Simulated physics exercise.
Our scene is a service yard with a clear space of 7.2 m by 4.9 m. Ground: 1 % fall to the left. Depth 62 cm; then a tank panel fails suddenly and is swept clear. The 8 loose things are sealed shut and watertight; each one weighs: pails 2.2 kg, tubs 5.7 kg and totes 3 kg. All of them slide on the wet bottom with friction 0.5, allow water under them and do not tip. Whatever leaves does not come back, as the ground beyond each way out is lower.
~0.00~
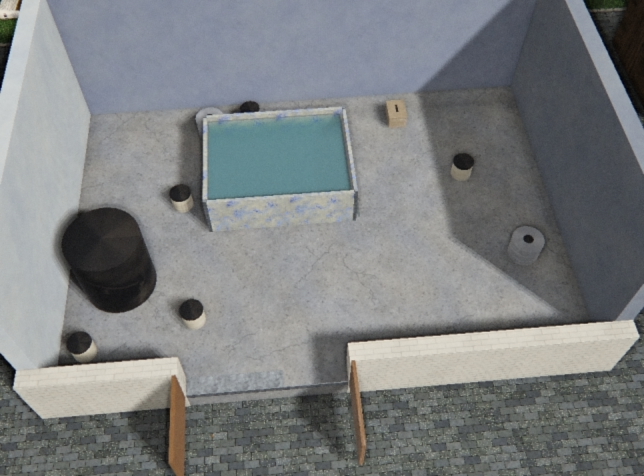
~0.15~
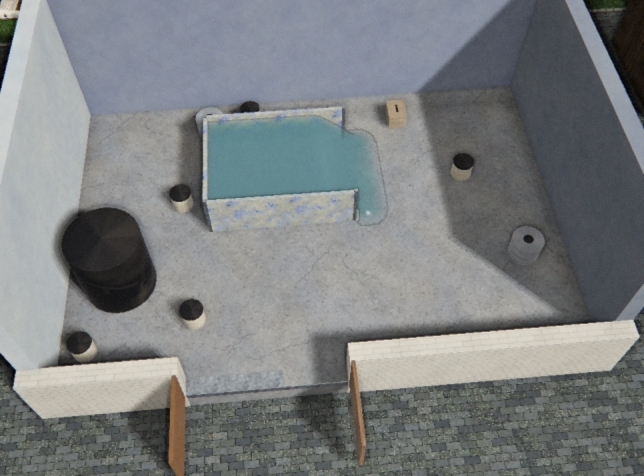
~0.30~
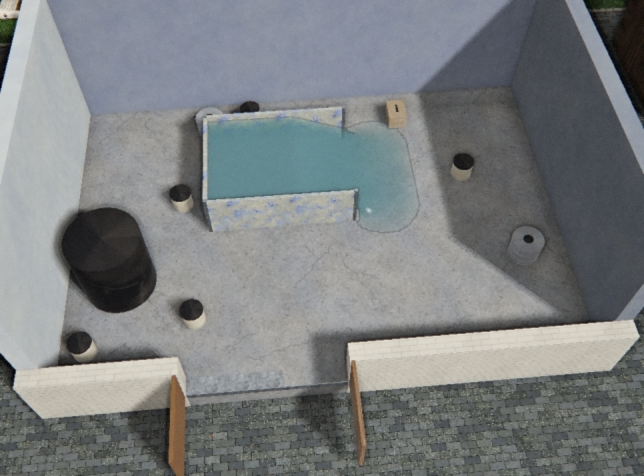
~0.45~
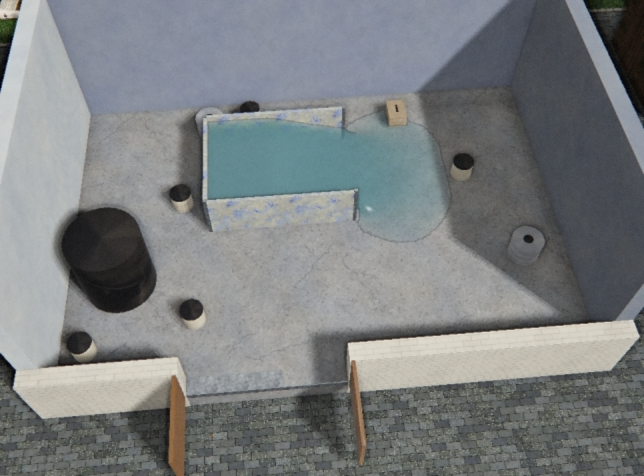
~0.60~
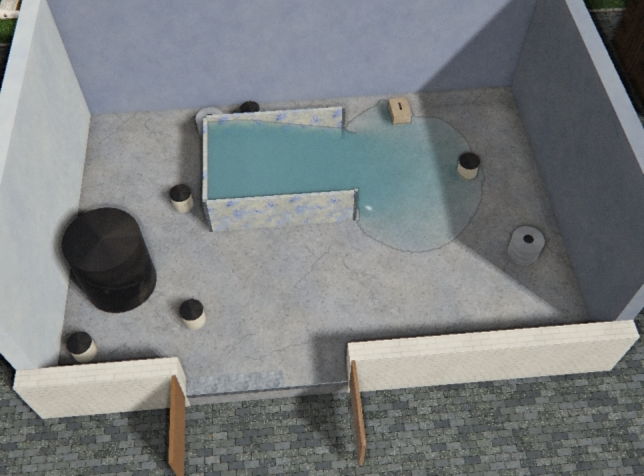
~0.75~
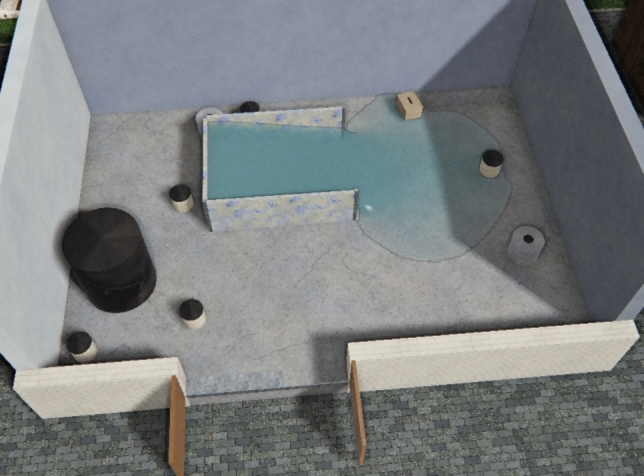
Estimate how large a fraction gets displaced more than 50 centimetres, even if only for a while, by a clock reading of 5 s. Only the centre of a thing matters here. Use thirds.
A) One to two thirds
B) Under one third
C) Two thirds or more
One to two thirds.
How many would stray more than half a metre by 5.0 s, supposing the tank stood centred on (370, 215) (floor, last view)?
In that case 7 of them.
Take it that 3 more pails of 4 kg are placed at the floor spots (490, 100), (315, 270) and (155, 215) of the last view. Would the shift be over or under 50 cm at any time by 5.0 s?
The first comes out beyond the limit, the second within the limit, the third within the limit.
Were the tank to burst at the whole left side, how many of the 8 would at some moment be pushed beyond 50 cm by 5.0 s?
Then 6.
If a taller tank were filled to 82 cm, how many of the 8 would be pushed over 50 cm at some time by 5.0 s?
Then it comes to 6.
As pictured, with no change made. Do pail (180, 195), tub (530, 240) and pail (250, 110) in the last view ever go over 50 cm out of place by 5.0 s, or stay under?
Within the mark, beyond the mark, within the mark.
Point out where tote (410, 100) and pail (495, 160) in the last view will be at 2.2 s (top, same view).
(509, 77) and (541, 155), roughly.
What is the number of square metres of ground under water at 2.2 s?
Close to 17 m2, I'd say.
After 1.1 s 2 of 8 are over 50 cm from their spots; 1 afloat.
After 2.2 s 3 of 8 are over 50 cm from their spots; 3 afloat.
After 3.5 s 3 of 8 are over 50 cm from their spots; 3 afloat.
After 5.0 s 3 of 8 are over 50 cm from their spots, and 3 have been at some point; 3 afloat.
